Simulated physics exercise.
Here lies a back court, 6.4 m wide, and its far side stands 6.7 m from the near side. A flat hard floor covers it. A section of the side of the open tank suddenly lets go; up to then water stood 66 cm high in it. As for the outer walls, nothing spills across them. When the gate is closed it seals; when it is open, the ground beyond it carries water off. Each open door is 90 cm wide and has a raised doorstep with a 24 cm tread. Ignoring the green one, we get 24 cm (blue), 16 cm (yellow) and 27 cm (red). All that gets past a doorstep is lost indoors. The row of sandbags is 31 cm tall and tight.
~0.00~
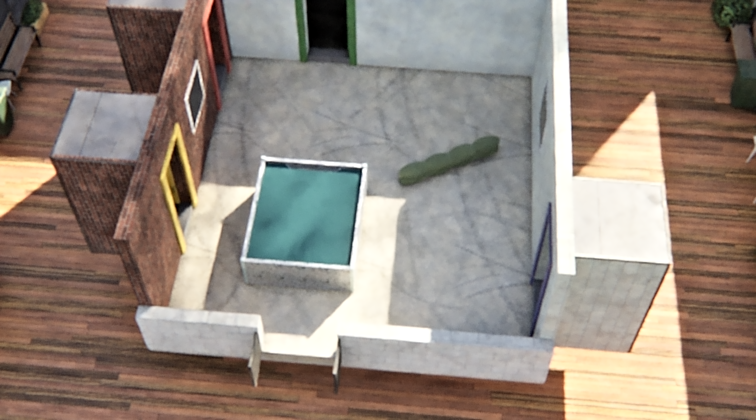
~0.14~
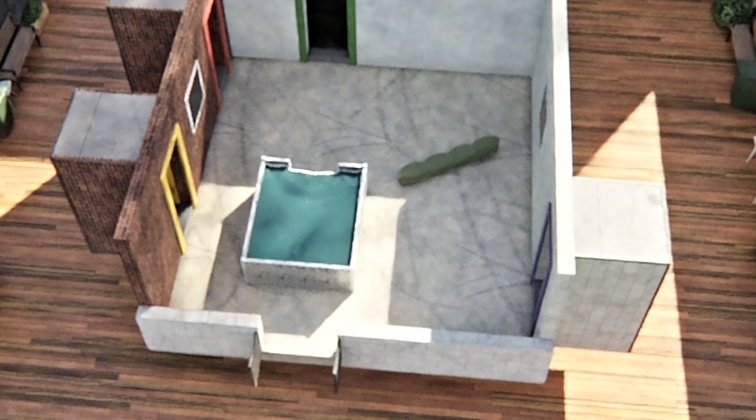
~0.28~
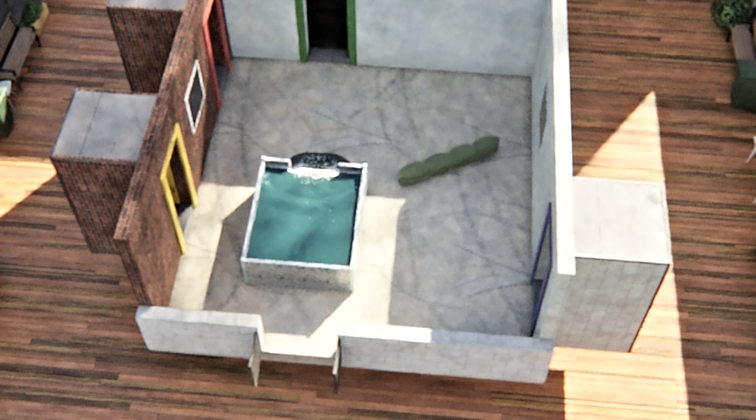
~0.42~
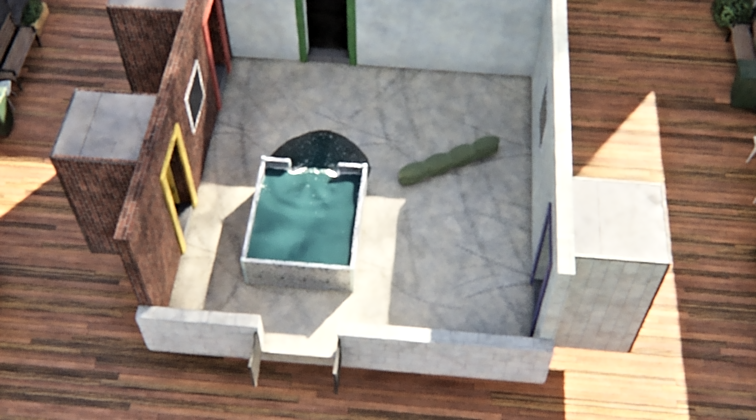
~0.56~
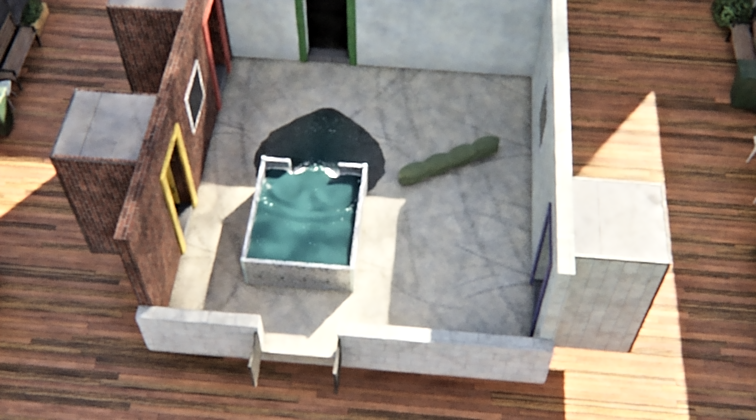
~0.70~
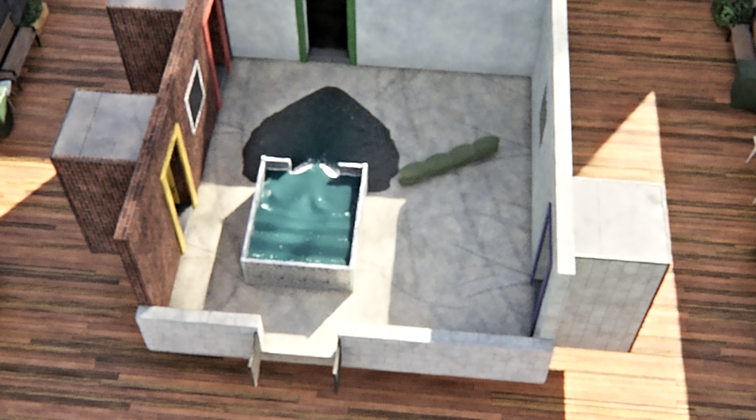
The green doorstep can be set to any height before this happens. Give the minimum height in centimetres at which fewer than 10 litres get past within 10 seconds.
22 cm.
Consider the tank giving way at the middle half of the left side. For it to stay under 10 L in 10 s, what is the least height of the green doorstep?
Roughly 7.0 cm.
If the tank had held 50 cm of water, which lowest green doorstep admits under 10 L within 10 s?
The step would need to be some 16 cm high.
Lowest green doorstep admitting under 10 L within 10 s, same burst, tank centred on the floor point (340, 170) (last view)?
I'd put it at close to 32 cm.
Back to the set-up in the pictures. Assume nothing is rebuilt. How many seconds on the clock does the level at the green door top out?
I'd guess close to 2.2 seconds.
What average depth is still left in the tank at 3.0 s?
I'd put it at some 35 centimetres on average.
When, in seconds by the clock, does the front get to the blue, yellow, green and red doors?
Blue at 5.5 s, yellow at 4.5 s, green at 0.9 s and red at 1.6 s.
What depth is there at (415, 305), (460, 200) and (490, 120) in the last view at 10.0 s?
First 3, then 2, then 10 cm.
After 1.4 s water covers 30 % of the floor, deepest (40 cm) near (313, 184); 25 cm at the green door, 1 litre in over its 17 cm doorstep.
After 3.0 s water covers 40 % of the floor, deepest (27 cm) near (283, 60); 23 cm at the green door, 40 litres in over its 17 cm doorstep.
After 10.0 s water covers 95 % of the floor, deepest (12 cm) near (424, 89); 9 cm at the green door, 51 litres in over its 17 cm doorstep.
At the green door as built, the water arrived by 1.0 s and peaked near 26 cm at 2.2 s.
With a doorstep of 18.5 cm, 34 litres would have come in within the 10 s; with 25 cm, 1 litre. So under 10 litres takes about 22 cm.
